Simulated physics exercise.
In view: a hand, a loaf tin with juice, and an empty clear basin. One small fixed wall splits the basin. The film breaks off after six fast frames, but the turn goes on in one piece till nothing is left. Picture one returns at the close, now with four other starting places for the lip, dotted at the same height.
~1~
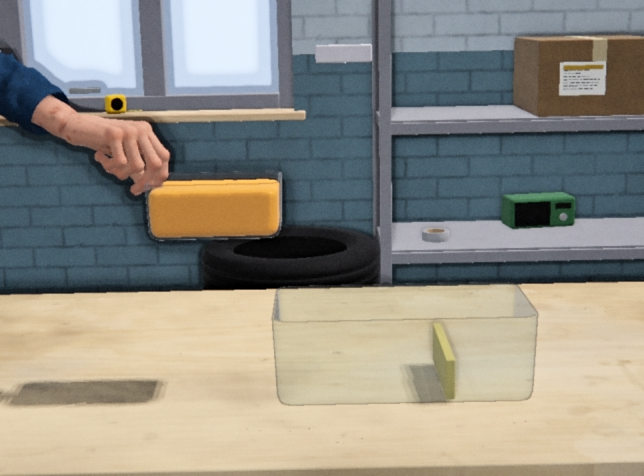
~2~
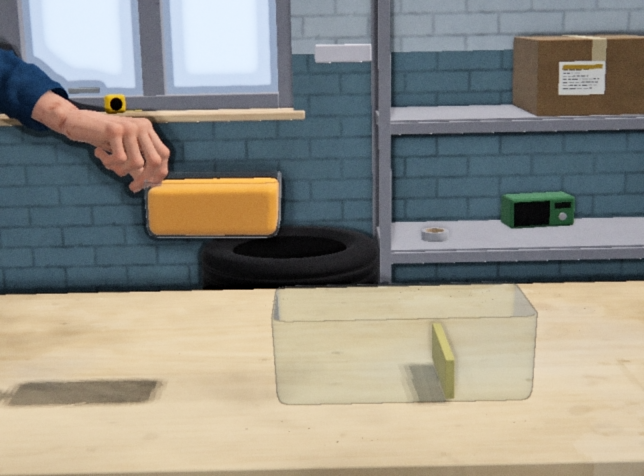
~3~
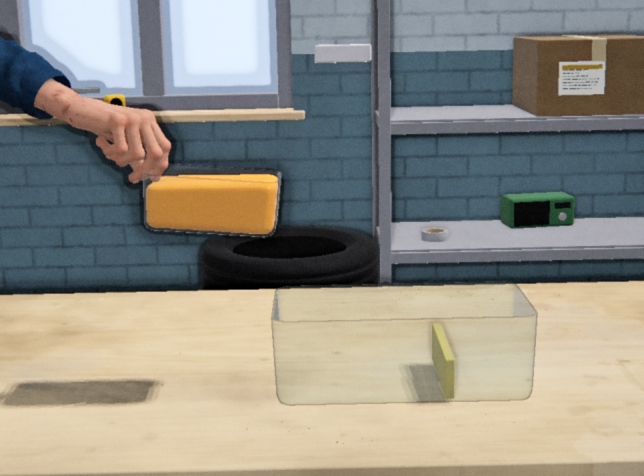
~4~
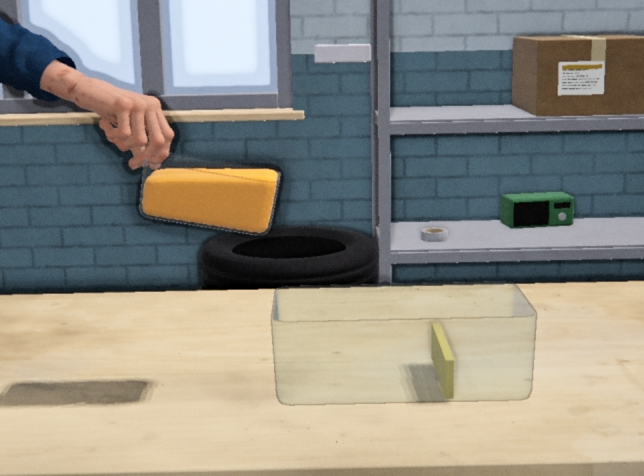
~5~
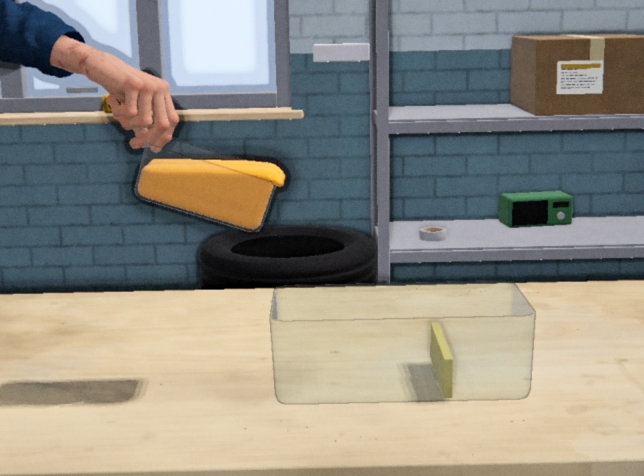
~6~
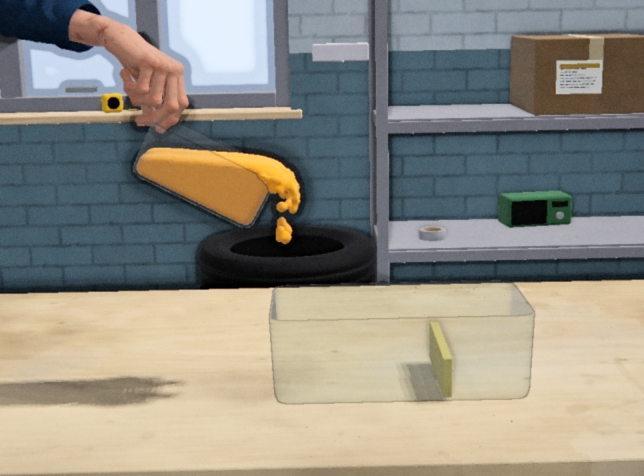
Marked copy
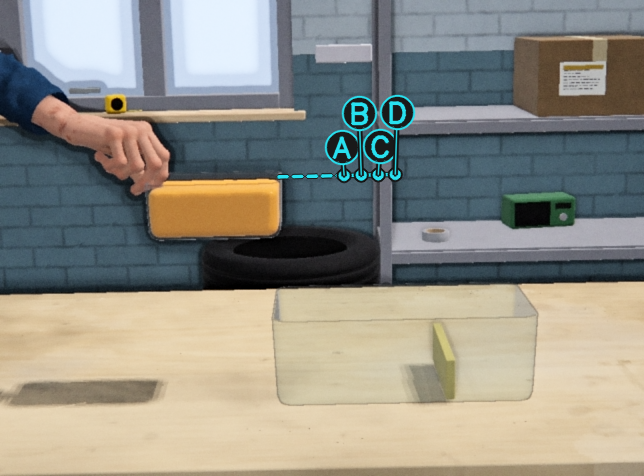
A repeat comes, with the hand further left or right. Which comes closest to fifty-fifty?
I would pick place A.
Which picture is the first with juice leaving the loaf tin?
In picture 5.
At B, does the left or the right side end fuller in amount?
More ends on the right.
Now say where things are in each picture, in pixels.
The first picture shows upright, lip at (278, 176); basin from (277, 403) to (533, 398); top of the wall at (443, 341); nothing has left yet.
The second picture shows upright, lip at (278, 176); nothing has left yet.
The third picture shows tipped about 5°, lip at (278, 176); nothing has left yet.
The fourth picture shows tipped about 11°, lip at (277, 176); nothing has left yet.
The fifth picture shows tipped about 19°, lip at (276, 176); juice is over the lip, down to (280, 181).
The sixth picture shows tipped about 28°, lip at (275, 175); juice is over the lip, down to (285, 237).
In cyan, A at (344, 175); B at (361, 175); C at (378, 174); D at (395, 174).
Choosing A, about 47 % ends left of the wall and 46 % right of it; 7 % is lost outside.
Choosing B, about 32 % ends left of the wall and 64 % right of it; 5 % is lost outside.
Choosing C, about 18 % ends left of the wall and 78 % right of it; 4 % is lost outside.
Choosing D, about 22 % ends left of the wall and 75 % right of it; 4 % is lost outside.
